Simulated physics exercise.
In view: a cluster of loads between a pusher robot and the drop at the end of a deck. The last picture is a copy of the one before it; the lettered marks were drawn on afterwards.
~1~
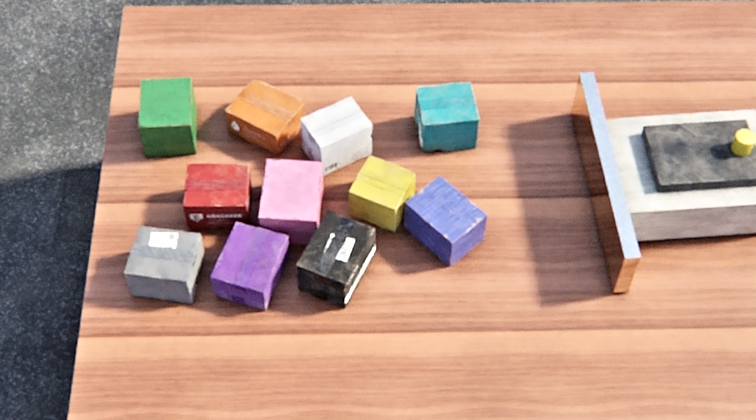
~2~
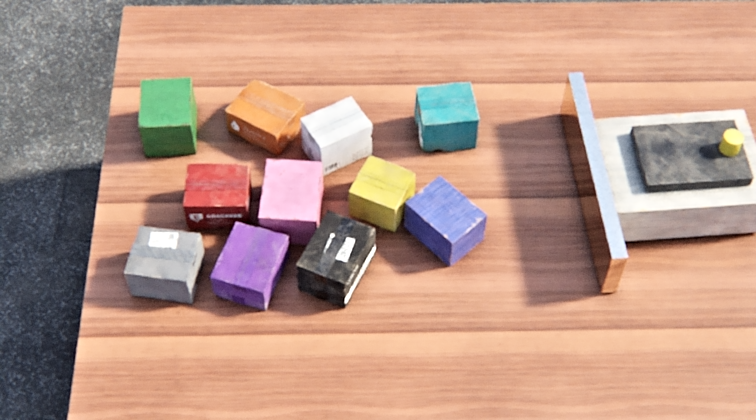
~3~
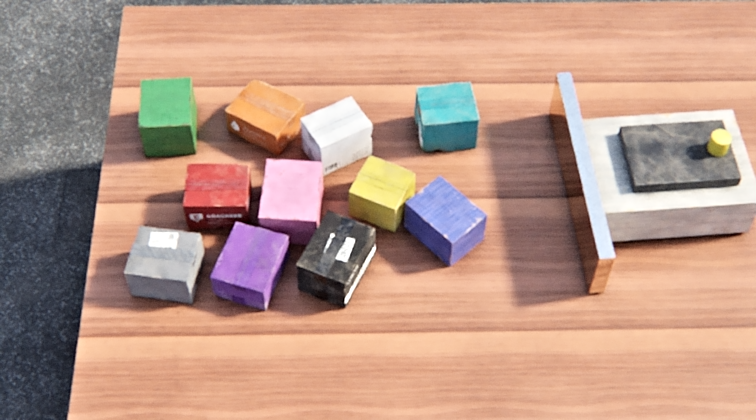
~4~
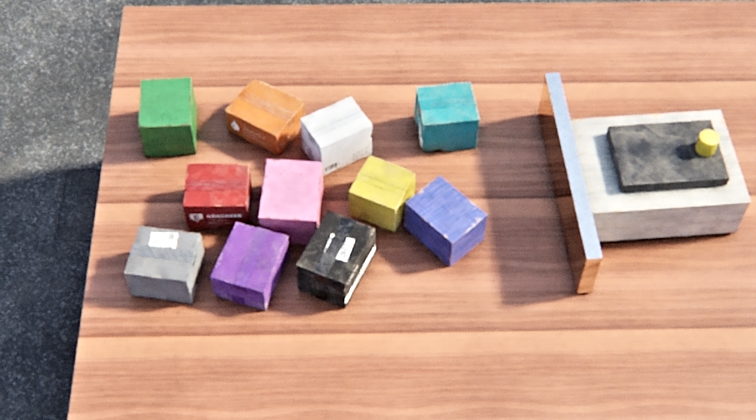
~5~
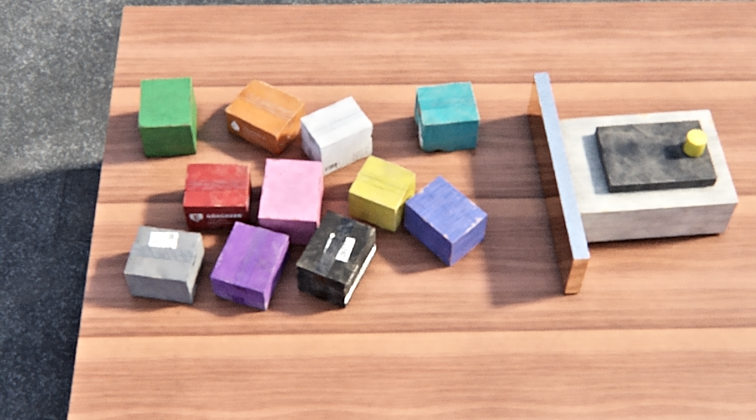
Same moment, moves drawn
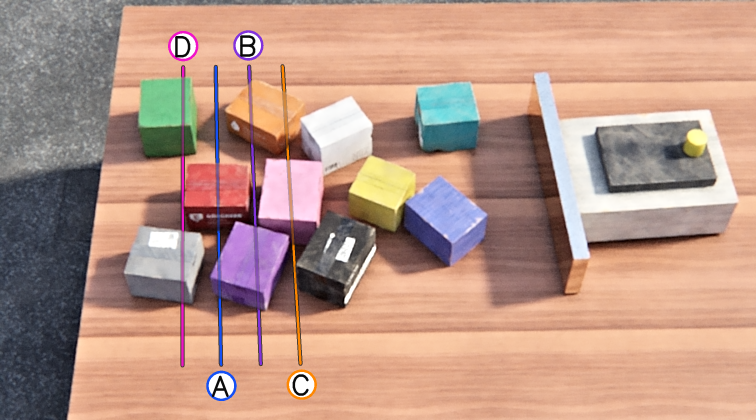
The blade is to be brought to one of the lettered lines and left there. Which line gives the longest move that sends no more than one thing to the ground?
Up to line B.
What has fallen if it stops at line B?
It is the grey parcel.
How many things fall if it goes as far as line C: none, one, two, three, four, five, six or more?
The count is none.
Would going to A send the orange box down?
By then, no.
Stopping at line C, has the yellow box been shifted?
Yes.
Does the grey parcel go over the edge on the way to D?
Yes.
On the marked copy, A at (218, 203); B at (254, 202); C at (291, 202); D at (183, 203).
Taking B. A third of the way, robot (537, 156); turquoise parcel (401, 118); blue crate (408, 224).
Two thirds of the way, robot (428, 157); grey parcel (146, 271); red parcel (177, 187).
When it is over, robot (346, 158); grey parcel over the edge; green crate (115, 115); one fallen.
As for the rest, A drops three; C is within the limit but short; D drops five.
